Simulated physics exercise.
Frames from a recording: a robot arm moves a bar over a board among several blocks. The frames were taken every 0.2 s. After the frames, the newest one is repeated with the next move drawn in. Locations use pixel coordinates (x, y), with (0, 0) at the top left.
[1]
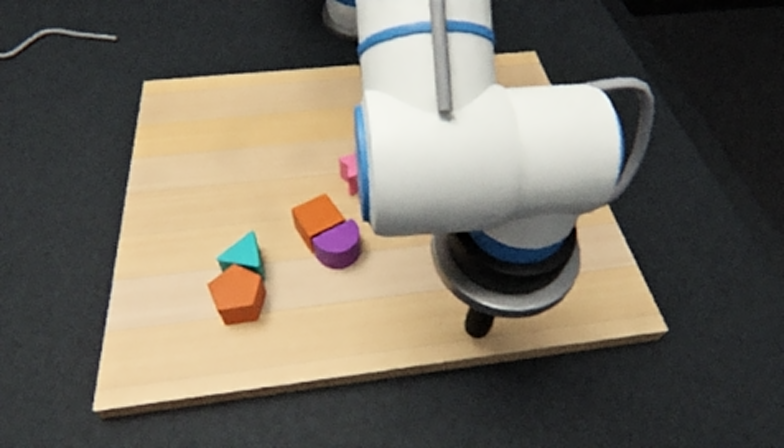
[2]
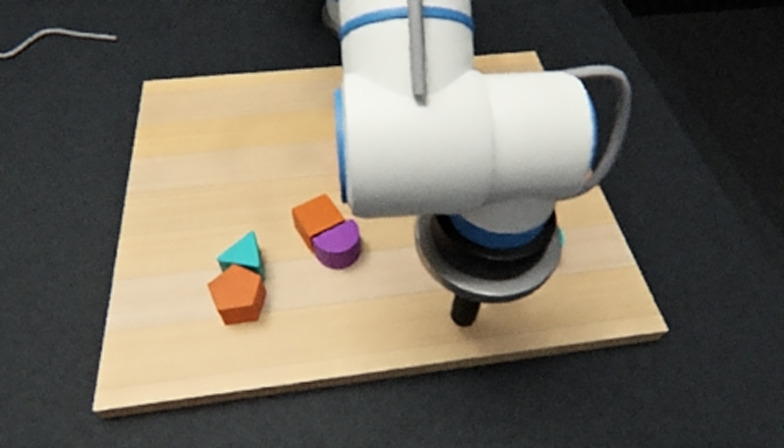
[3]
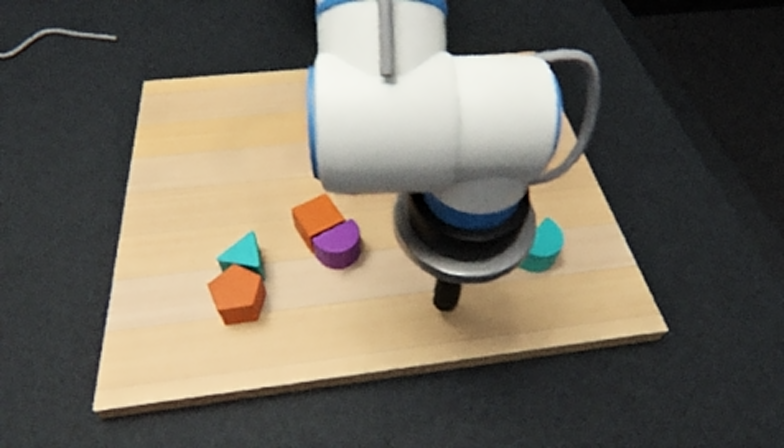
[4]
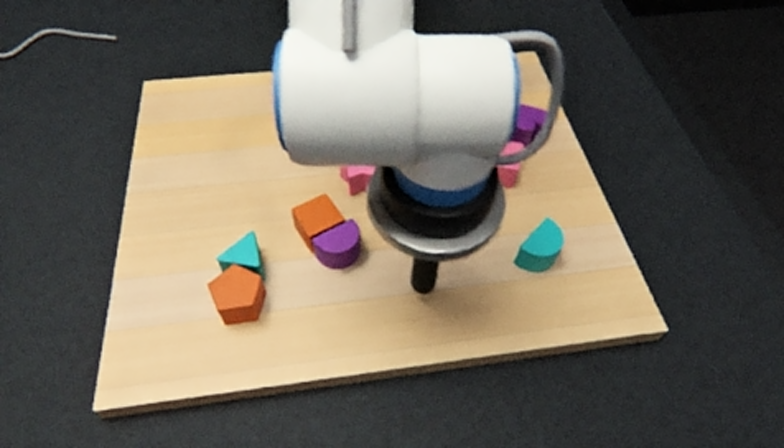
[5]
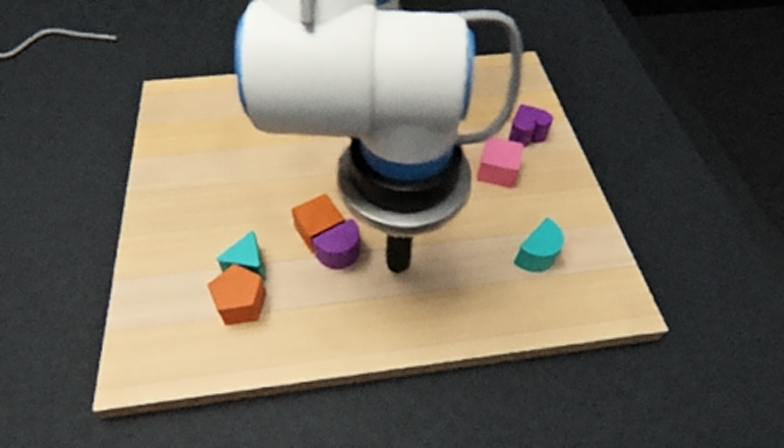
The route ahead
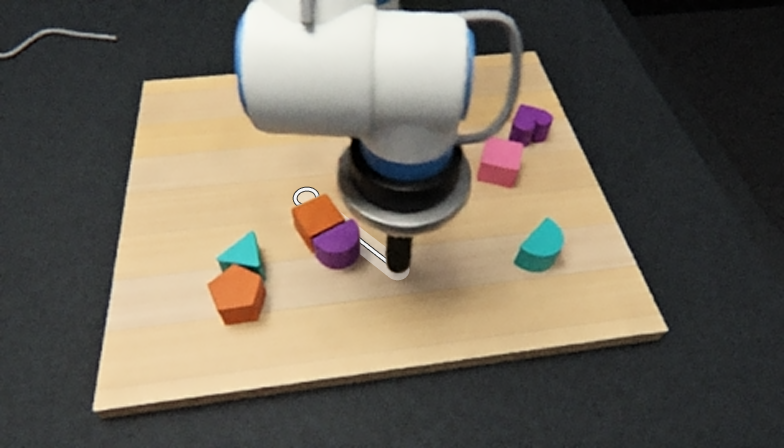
Robot arm moving a dark bar leftward and away over a wooden board, while the coloured blocks around it stay still.
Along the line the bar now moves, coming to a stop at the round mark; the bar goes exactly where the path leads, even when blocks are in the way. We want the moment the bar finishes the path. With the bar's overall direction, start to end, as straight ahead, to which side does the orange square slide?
Heads left.
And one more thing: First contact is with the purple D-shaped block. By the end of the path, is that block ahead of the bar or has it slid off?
The bar should slip past it.
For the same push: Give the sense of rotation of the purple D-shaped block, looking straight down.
Anticlockwise, looking down.
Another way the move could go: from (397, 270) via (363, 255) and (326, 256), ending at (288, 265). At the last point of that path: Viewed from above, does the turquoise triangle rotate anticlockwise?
Yes, I think so.
Drawn move, in a line from (397, 270) to (306, 198).
What follows on the original path. One third of the way, bar (364, 238); orange square (313, 212); purple D-shaped block (332, 234).
Two thirds of the way, bar (334, 214); orange square (285, 205), turned 30° anticlockwise; purple D-shaped block (310, 223), turned 30° anticlockwise.
At the end, bar (305, 191); orange square (278, 204), turned 55° anticlockwise; purple D-shaped block (310, 223), turned 30° anticlockwise; pink star-shaped block still.
